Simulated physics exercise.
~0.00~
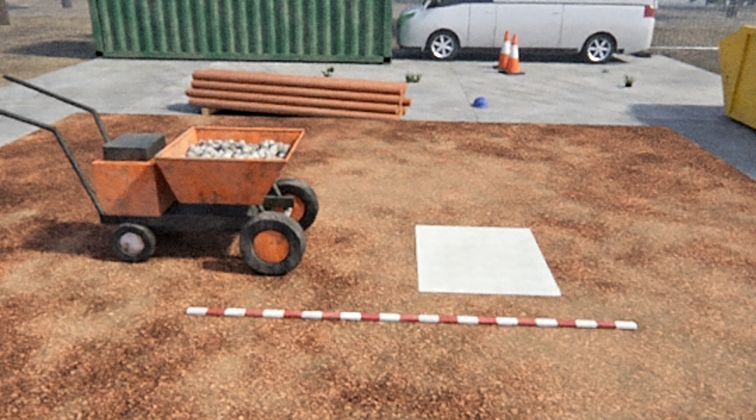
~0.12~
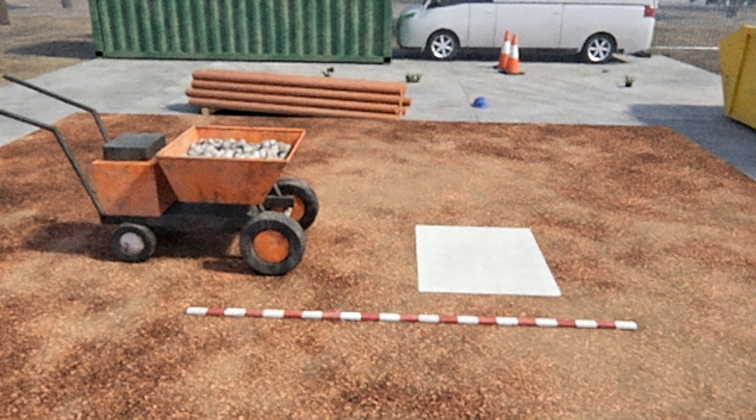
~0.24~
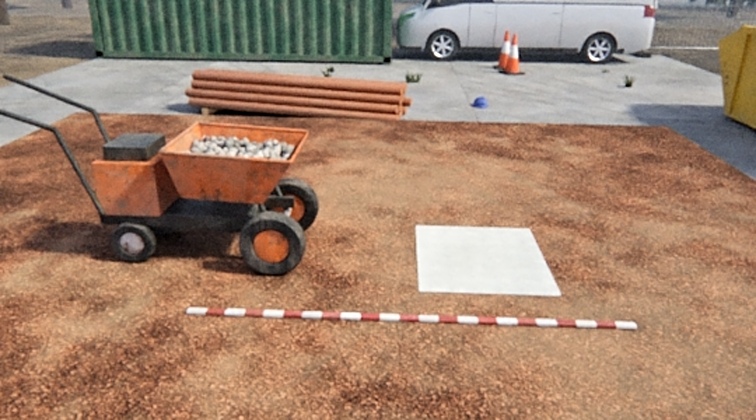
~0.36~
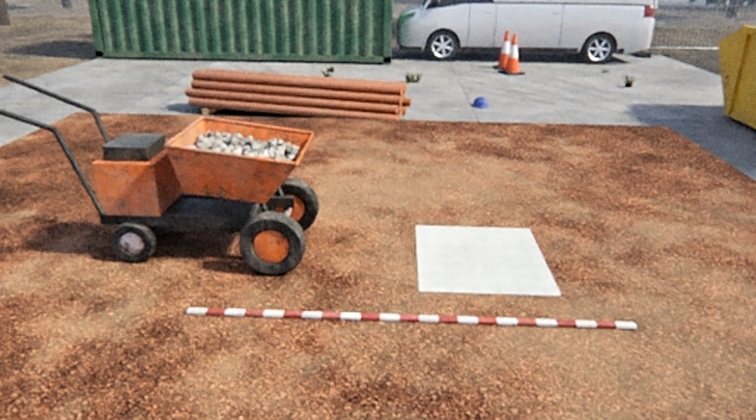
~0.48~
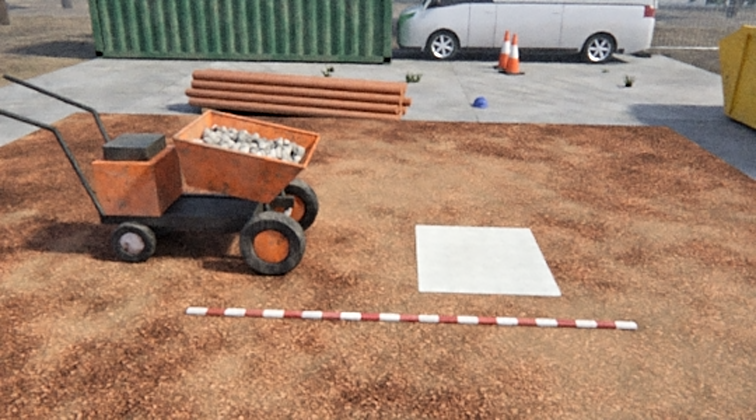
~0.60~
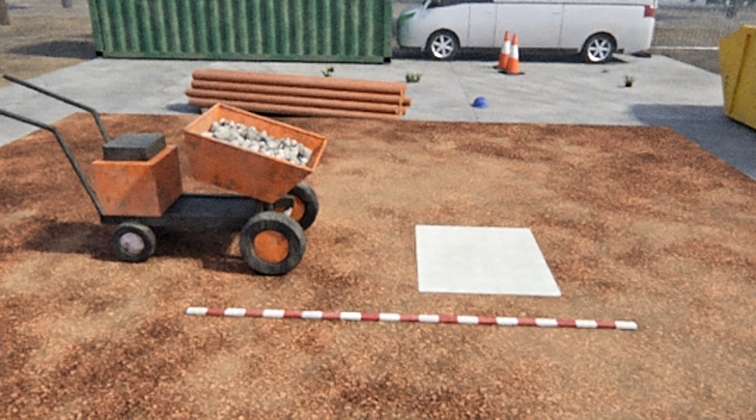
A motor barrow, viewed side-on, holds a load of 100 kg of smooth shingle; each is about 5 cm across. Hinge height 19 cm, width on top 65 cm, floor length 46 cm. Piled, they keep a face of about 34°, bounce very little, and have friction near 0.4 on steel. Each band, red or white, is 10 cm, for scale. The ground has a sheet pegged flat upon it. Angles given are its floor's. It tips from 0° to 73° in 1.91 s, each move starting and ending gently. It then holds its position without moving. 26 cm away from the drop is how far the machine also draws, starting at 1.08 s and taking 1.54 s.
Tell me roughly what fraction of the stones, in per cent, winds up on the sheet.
Roughly 10 per cent of the stones.
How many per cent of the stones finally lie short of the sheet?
90 per cent or so.
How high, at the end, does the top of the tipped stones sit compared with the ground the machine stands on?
It rests some 18 cm higher than the ground the machine stands on.
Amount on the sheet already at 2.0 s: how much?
Some 10 per cent of the load by that point.
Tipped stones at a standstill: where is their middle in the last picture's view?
Their middle lands near (370, 249).
After 1.4 s the floor is at 61°; 96 % in the skip, 4 % short of the sheet; the foremost stones are at (379, 226).
After 2.0 s the floor is at 73°; 37 % in the skip, 54 % short of the sheet, 8 % on the sheet; the foremost stones are at (469, 258).
After 3.1 s the floor is at 73°; 1 % in the skip, 88 % short of the sheet, 11 % on the sheet, 1 % off the sheet elsewhere; the foremost stones are at (511, 259).
After 5.0 s the floor is at 73°; 0 % in the skip, 88 % short of the sheet, 11 % on the sheet, 1 % off the sheet elsewhere; the foremost stones are at (511, 259).
